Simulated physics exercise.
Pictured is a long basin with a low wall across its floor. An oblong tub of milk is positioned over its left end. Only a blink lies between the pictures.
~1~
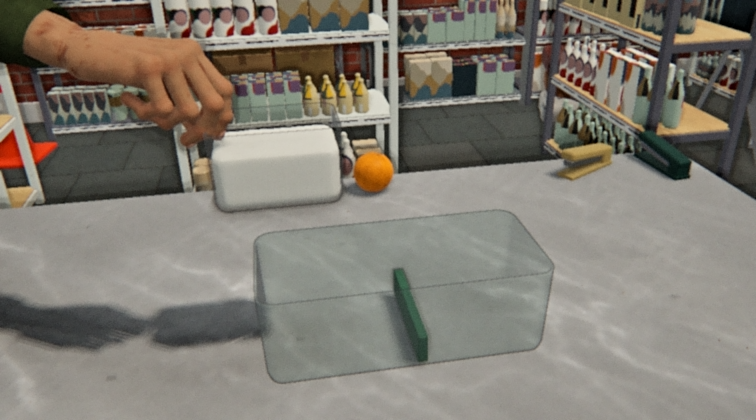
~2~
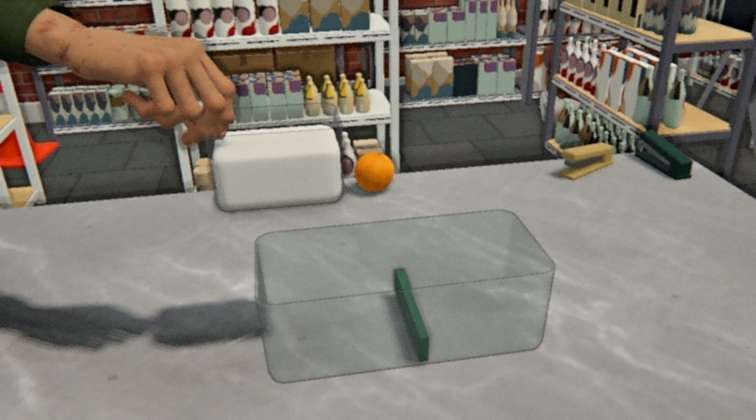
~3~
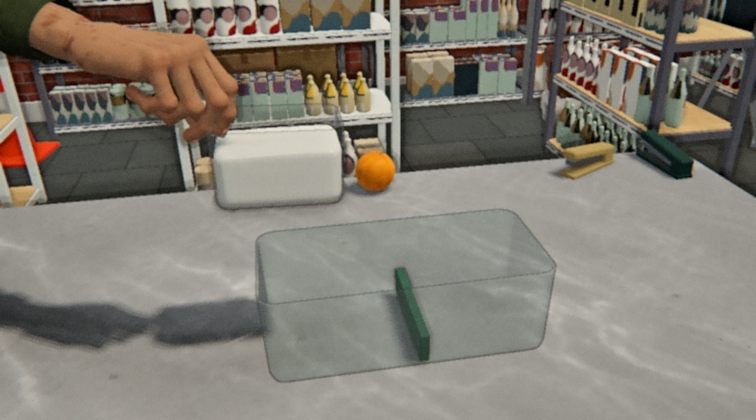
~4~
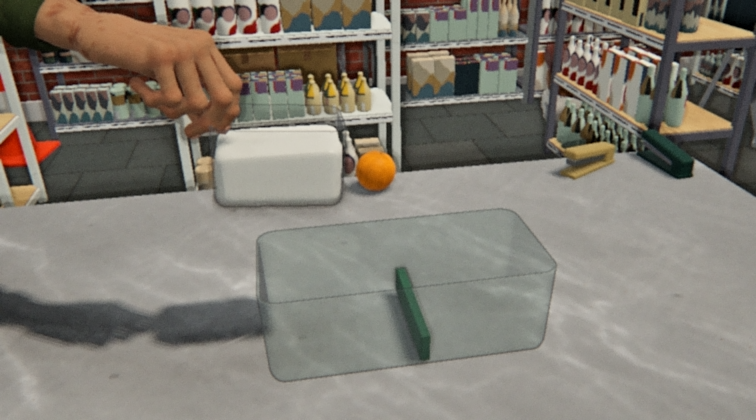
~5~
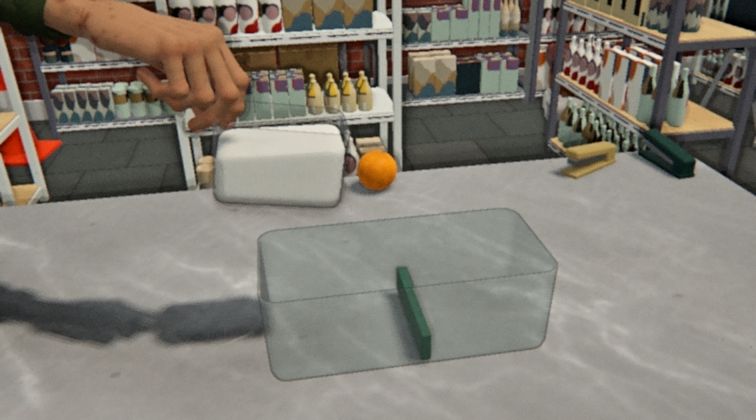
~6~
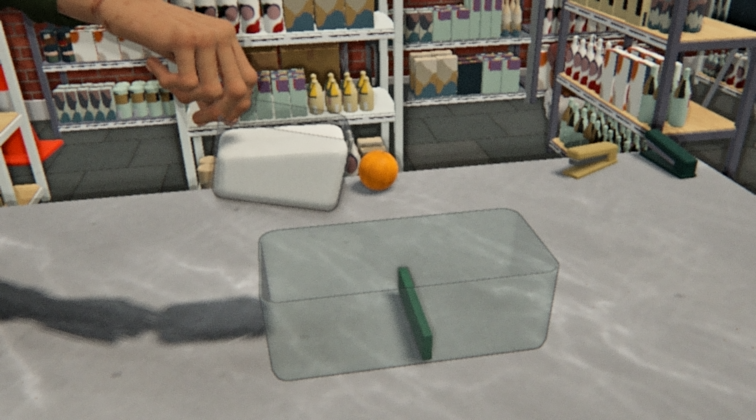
On a grey marbled counter in a shop, a hand hovers by a white oblong tub above the left end of a long, clear basin with a low green wall across its floor. The tub starts level, then leans gradually to the right, its right rim dipping, while the basin stays still.
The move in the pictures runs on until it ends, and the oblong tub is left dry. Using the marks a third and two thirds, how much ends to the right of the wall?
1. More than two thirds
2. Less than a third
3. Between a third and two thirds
Between a third and two thirds (3).
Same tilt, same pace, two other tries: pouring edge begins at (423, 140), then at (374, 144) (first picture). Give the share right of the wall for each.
Roughly 95 in a hundred the first time and 65 in a hundred the second.
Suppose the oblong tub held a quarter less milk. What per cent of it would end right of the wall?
Roughly 15 in a hundred.
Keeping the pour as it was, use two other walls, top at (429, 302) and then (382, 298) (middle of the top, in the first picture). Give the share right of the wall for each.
10 % then 70 %, approximately.
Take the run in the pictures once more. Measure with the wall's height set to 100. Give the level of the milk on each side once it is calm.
About 30 left, about 30 right.
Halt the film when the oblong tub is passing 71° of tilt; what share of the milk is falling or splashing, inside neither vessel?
Around 30 in a hundred.
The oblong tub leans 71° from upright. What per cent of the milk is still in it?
It still holds close to 55 per cent at that lean.
A moment on, the oblong tub is tipped part way and 56 per cent is still to pour, 8 is left of the wall and 5 right of it.
Next, the oblong tub is tipped right over and 9 per cent is still to pour, 39 is left of the wall and 43 right of it.
Then the oblong tub is tipped right over and 0 per cent is still to pour, 55 is left of the wall and 45 right of it.
Later the oblong tub is tipped right over and 0 per cent is still to pour, 54 is left of the wall and 45 right of it.
Finally, 54 per cent lies left of the wall, 45 right of it and 1 outside.
